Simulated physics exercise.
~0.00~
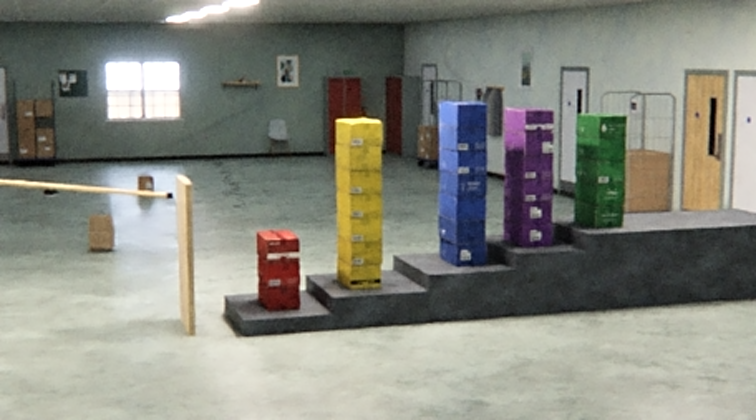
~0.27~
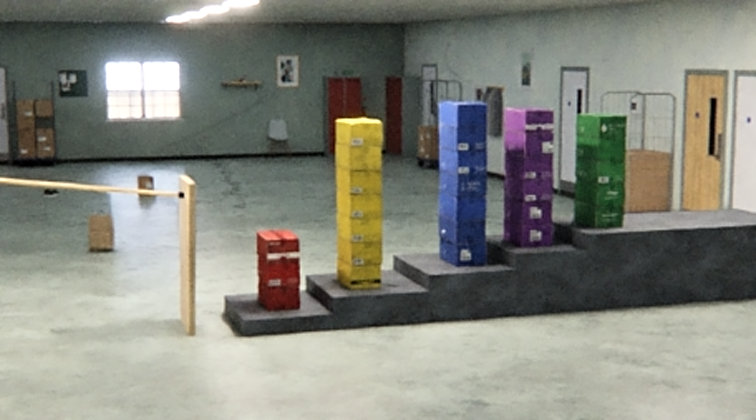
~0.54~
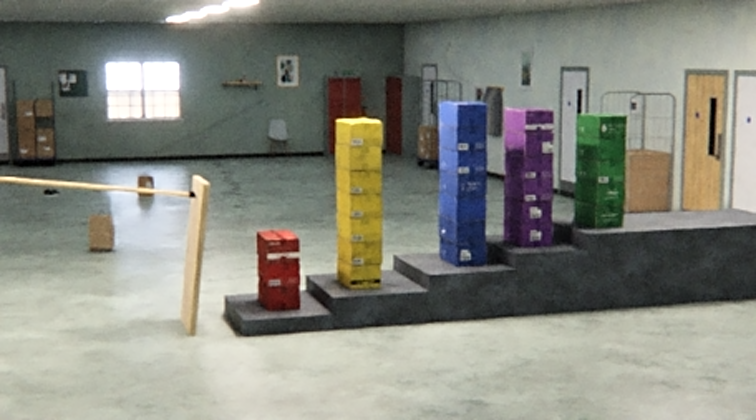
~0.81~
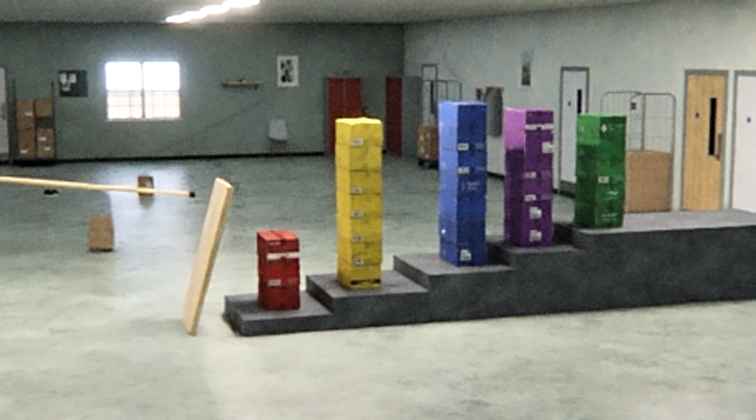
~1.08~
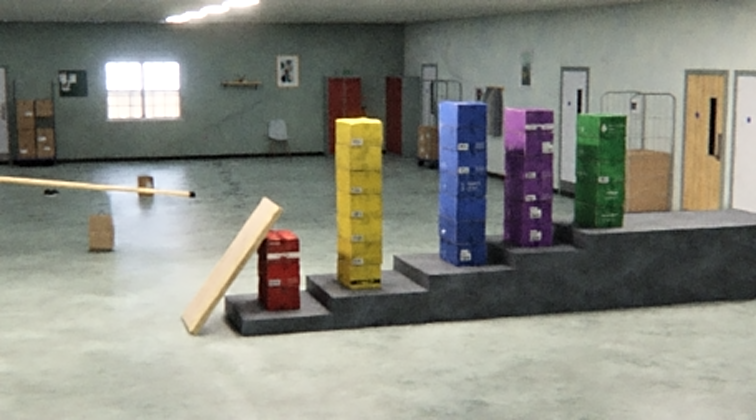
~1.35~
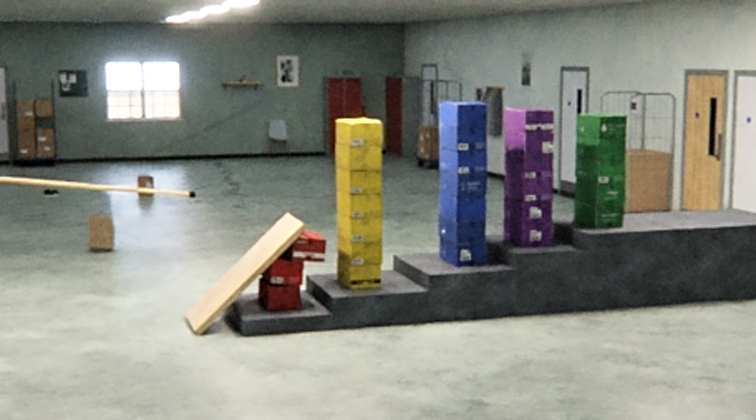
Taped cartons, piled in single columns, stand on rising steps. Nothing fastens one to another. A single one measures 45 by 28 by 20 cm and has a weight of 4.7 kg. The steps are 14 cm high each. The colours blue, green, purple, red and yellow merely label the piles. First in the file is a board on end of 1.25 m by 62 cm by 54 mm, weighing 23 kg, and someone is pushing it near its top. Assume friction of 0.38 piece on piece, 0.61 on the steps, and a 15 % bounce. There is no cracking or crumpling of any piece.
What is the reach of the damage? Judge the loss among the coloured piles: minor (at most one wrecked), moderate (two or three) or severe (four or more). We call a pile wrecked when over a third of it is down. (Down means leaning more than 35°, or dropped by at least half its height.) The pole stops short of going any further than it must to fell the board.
I expect one pile at most to go.
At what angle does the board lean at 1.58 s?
About 50 degrees from upright.
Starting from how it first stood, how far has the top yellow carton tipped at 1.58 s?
Tilt from start: Approx. 0 degrees.
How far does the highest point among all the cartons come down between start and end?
Roughly 0 centimetres.
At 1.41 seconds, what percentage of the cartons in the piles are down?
0 percent by then.
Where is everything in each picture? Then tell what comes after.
In the first frame (places mark the middle of the side facing us), pole end (170, 196) 7 cm short, board 0° from upright; top red carton (284, 251); top yellow carton (367, 134); the rest undisturbed.
The second frame shows pole end (181, 195) 24 mm in, board 1° from upright; top blue carton (473, 116).
The third frame shows pole end (192, 195) 11 cm in, board 7° from upright; top yellow carton (366, 134); the rest undisturbed.
The fourth frame shows pole end (192, 195) 12 cm in, stopped, board 16° from upright; top yellow carton (366, 134); the rest undisturbed.
The fifth frame shows pole end (192, 195) 12 cm in, stopped, board 37° from upright; top yellow carton (366, 134); the rest undisturbed.
The sixth frame shows pole end (192, 195) 12 cm in, stopped, board 47° from upright; top red carton (310, 250) leaning 7°; top yellow carton (366, 134); 2 disturbed, none down.
After 1.41 s, board 50° from upright; none of the 28 cartons down, 2 disturbed; top red carton leaning 18°.
After 1.46 s, board 51° from upright; none of the 28 cartons down, 2 disturbed; top red carton leaning 32°.
After 1.58 s, board 51° from upright; 1 of the 28 cartons down; top red carton leaning 67°, 20 cm lower.
At rest (2.0 s), board 51° from upright; 1 of the 28 cartons down; top red carton on its side; top yellow carton unmoved. No coloured pile is wrecked. As the last picture would show them, middles, top red carton near (331, 269), top yellow carton near (359, 132).
